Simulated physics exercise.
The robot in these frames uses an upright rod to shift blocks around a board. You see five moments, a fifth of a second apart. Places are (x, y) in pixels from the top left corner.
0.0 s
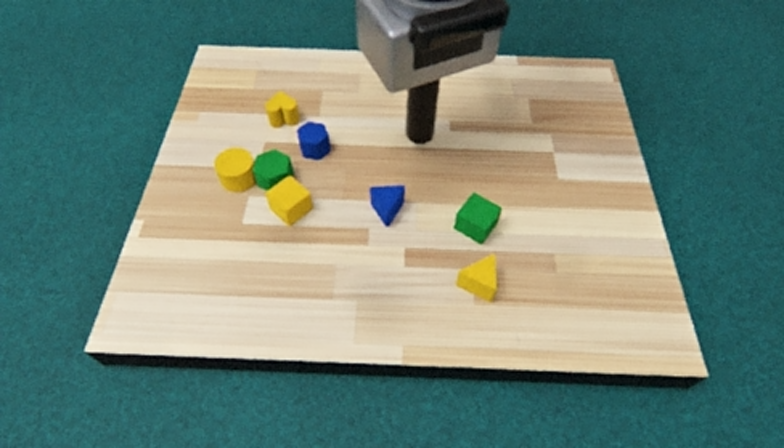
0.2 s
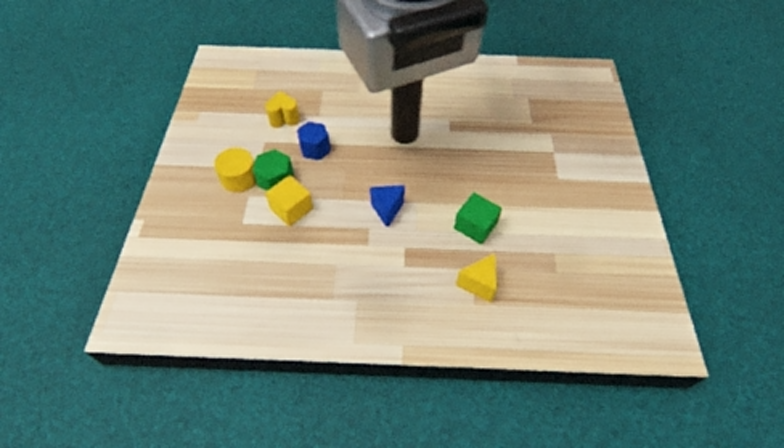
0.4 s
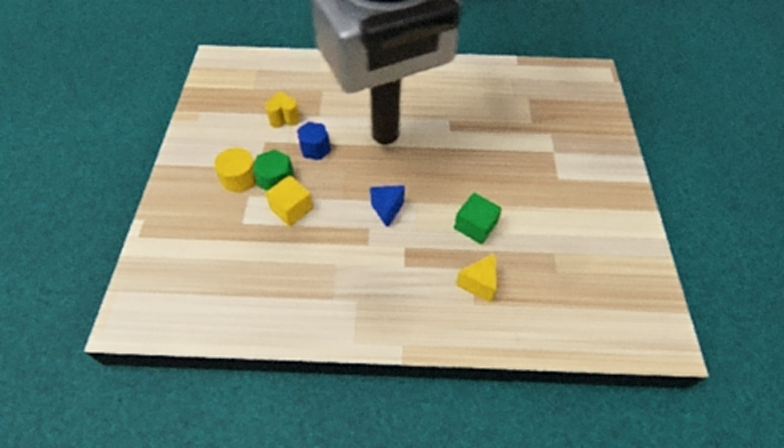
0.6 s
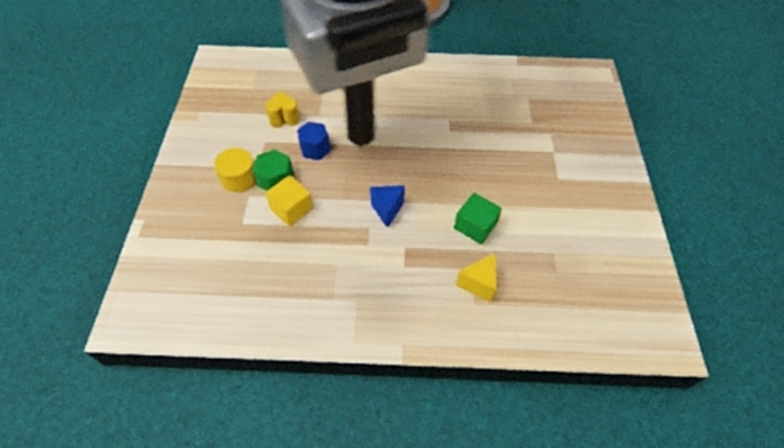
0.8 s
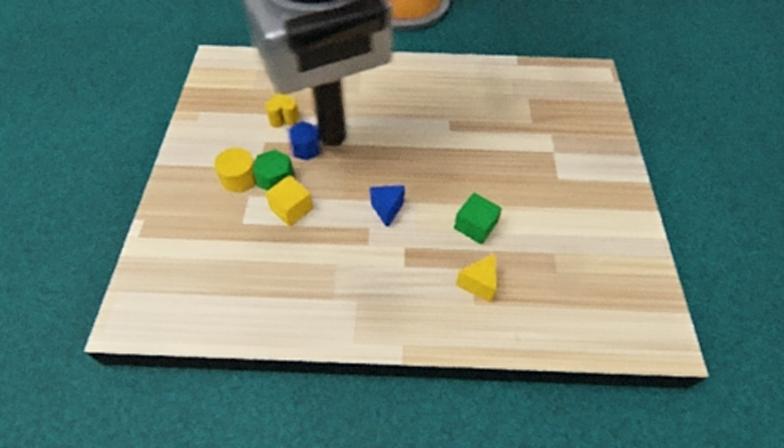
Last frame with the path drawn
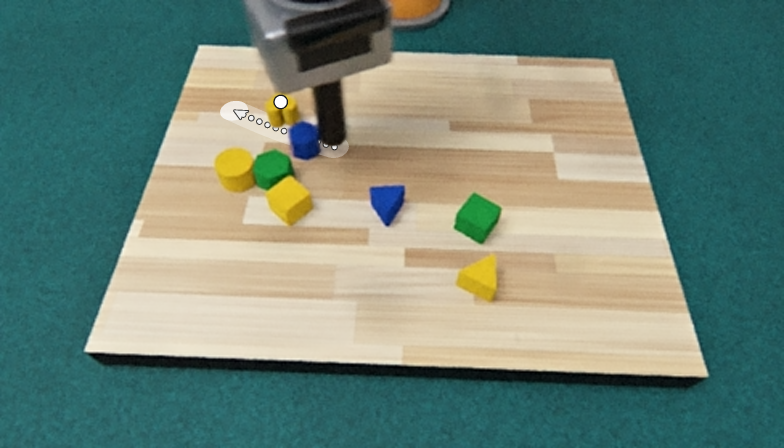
Robot arm sliding its upright rod left across a wooden board of coloured blocks, nudging the blue six-sided block slightly left.
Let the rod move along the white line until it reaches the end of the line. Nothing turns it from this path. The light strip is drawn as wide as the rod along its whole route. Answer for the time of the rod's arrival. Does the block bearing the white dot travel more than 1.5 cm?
That would be a yes.
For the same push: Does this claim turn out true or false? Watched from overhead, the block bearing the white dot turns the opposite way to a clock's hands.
My answer: False.
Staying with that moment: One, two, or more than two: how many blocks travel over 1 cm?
I expect two blocks to move.
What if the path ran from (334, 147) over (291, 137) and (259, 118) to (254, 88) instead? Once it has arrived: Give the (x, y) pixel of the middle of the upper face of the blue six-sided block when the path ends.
The middle of its top is at (243, 129).
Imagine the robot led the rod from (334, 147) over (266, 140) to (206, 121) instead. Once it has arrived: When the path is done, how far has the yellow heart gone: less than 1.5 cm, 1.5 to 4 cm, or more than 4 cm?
Travel: Within 1.5 cm.
Drawn move, from (334, 147) by way of (299, 136) and (265, 124) to (234, 111); the dot is on the yellow heart.
The first path, step by step. One third of the way, rod (296, 124); blue six-sided block (266, 130), turned 40° anticlockwise.
Two thirds of the way, rod (262, 112); yellow heart (270, 91), turned 25° clockwise; blue six-sided block (250, 129), turned 100° anticlockwise.
At the end, rod (230, 99); green six-sided block still; yellow heart (268, 89), turned 45° clockwise; blue six-sided block (250, 129), turned 100° anticlockwise.
